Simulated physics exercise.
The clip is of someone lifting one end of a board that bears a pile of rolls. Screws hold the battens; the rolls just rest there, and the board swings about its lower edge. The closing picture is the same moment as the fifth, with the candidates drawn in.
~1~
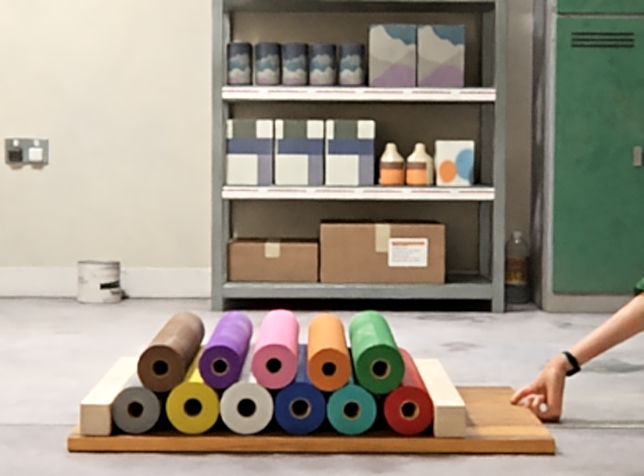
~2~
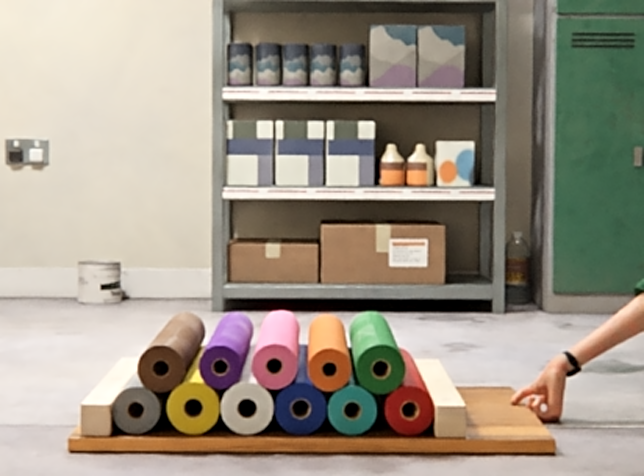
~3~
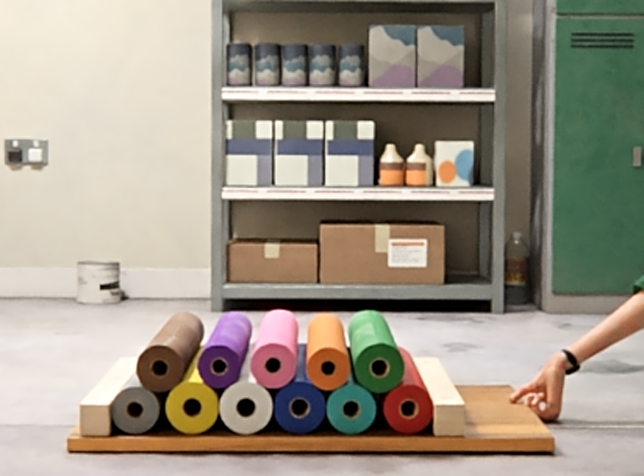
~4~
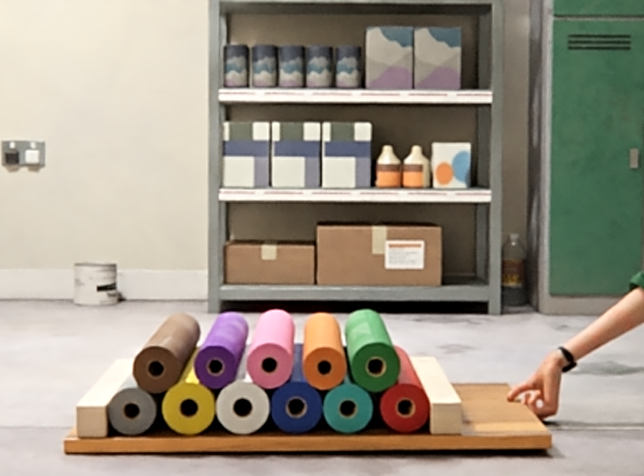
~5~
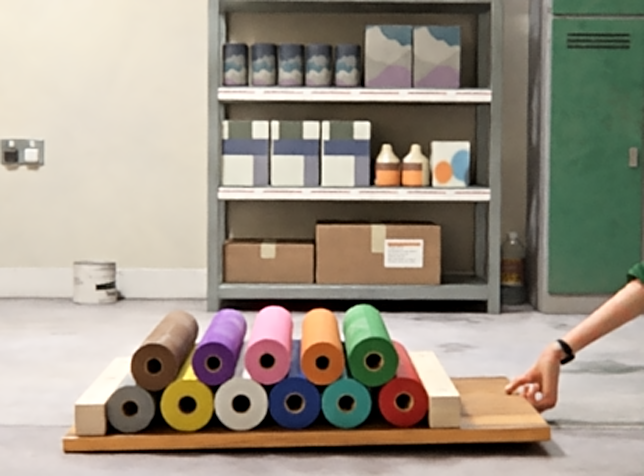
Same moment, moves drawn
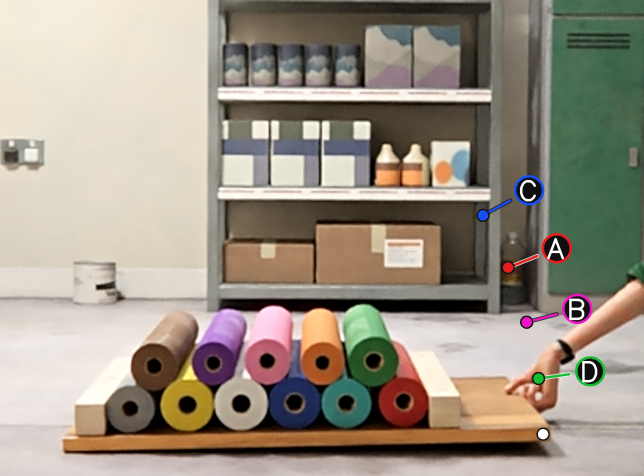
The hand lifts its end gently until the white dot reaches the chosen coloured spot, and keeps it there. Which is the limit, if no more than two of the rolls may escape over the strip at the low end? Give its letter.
The highest mark that will do is C.
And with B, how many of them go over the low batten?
At B the number is none.
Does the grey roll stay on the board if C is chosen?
Yes, with C.
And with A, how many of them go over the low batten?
It comes to none.
On the marked copy, A at (508, 267); B at (527, 322); C at (483, 215); D at (538, 379); the white dot at (543, 434).
With C. Early on, board at 17°.
Further on, board at 29°.
At the end, board at 29°, one over the low batten (brown).
As for the rest, A none over the low batten; B none over the low batten; D none over the low batten.
